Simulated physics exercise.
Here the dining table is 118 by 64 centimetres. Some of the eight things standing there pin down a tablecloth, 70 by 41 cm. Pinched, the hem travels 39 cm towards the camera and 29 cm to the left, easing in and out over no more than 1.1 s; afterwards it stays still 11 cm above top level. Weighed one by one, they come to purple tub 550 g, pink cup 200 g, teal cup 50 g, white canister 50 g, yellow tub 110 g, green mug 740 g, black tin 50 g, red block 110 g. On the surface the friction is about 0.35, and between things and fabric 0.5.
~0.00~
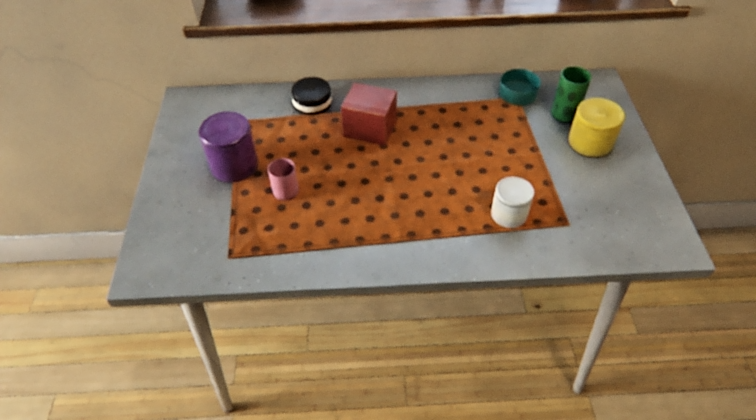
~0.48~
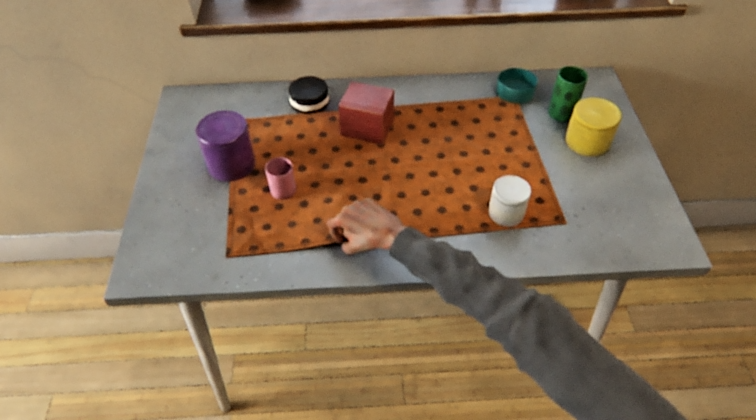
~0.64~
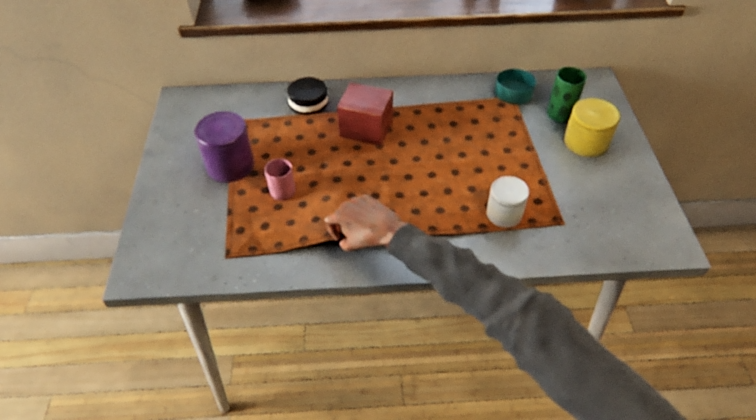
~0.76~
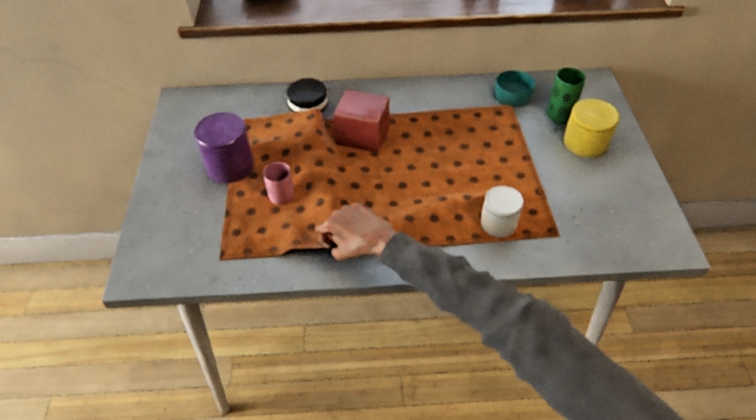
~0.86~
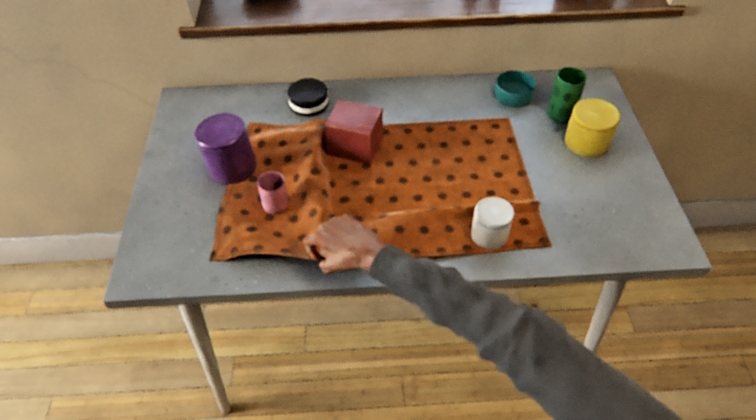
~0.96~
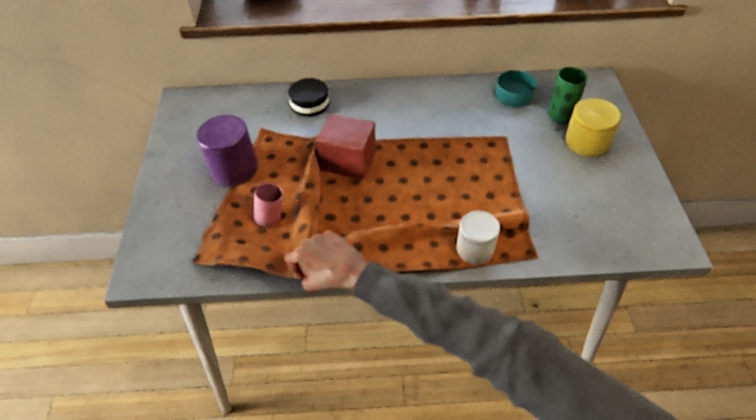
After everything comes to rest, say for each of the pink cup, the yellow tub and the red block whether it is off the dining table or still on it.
At the end, the pink cup is off; the yellow tub is on; the red block is off.
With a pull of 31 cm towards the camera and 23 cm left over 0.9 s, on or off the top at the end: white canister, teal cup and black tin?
In that case white canister is lost over the edge, teal cup holds on and black tin holds on.
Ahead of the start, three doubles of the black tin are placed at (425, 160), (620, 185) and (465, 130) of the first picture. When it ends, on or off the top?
Off the top, still on top, off the top.
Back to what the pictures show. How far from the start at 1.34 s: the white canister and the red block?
About: White canister off the top, red block 35 cm.
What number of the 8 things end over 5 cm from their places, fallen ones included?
The number is 3.
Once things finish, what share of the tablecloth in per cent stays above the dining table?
Roughly 10% of it.
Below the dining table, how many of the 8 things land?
Count recorded: 3.
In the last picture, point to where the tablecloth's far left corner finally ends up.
(191, 251), roughly.
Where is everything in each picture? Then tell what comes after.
Pink cup (281, 168); yellow tub (601, 112); red block (369, 98); tablecloth corners (228, 258) (570, 225), in the first frame.
Tablecloth corners (226, 257) (567, 223); grip (342, 241), in the second frame.
Tablecloth corners (226, 258) (565, 224); grip (340, 238), in the third frame.
White canister (504, 199); red block (362, 105); pink cup (277, 172); tablecloth corners (220, 260) (560, 236); grip (331, 247), in the fourth frame.
White canister (495, 211); red block (354, 116); pink cup (271, 181); tablecloth corners (210, 260) (509, 118); grip (320, 259), in the fifth frame.
Pink cup (265, 193); yellow tub (598, 113); red block (346, 131); tablecloth corners (193, 262) (261, 128) (506, 136) (539, 258); grip (303, 276), in the sixth frame.
By 1.2 s, 75 % of the tablecloth is still over the top; red block 24 cm off its start, pink cup on its side, 15 cm off its start, white canister 26 cm off its start.
By 1.3 s, 40 % of the tablecloth is still over the top; red block 37 cm off its start, pink cup on its side, 24 cm off its start, white canister over the edge.
By 1.5 s, 15 % of the tablecloth is still over the top; red block 49 cm off its start at (281, 273), pink cup on its side, 39 cm off its start at (149, 320), white canister over the edge.
By 1.7 s, 10 % of the tablecloth is still over the top; red block over the edge, pink cup over the edge, white canister over the edge.
By 3.3 s, 10 % of the tablecloth is still over the top; red block over the edge, pink cup over the edge, yellow tub 0 cm off its start at (598, 113), white canister over the edge.
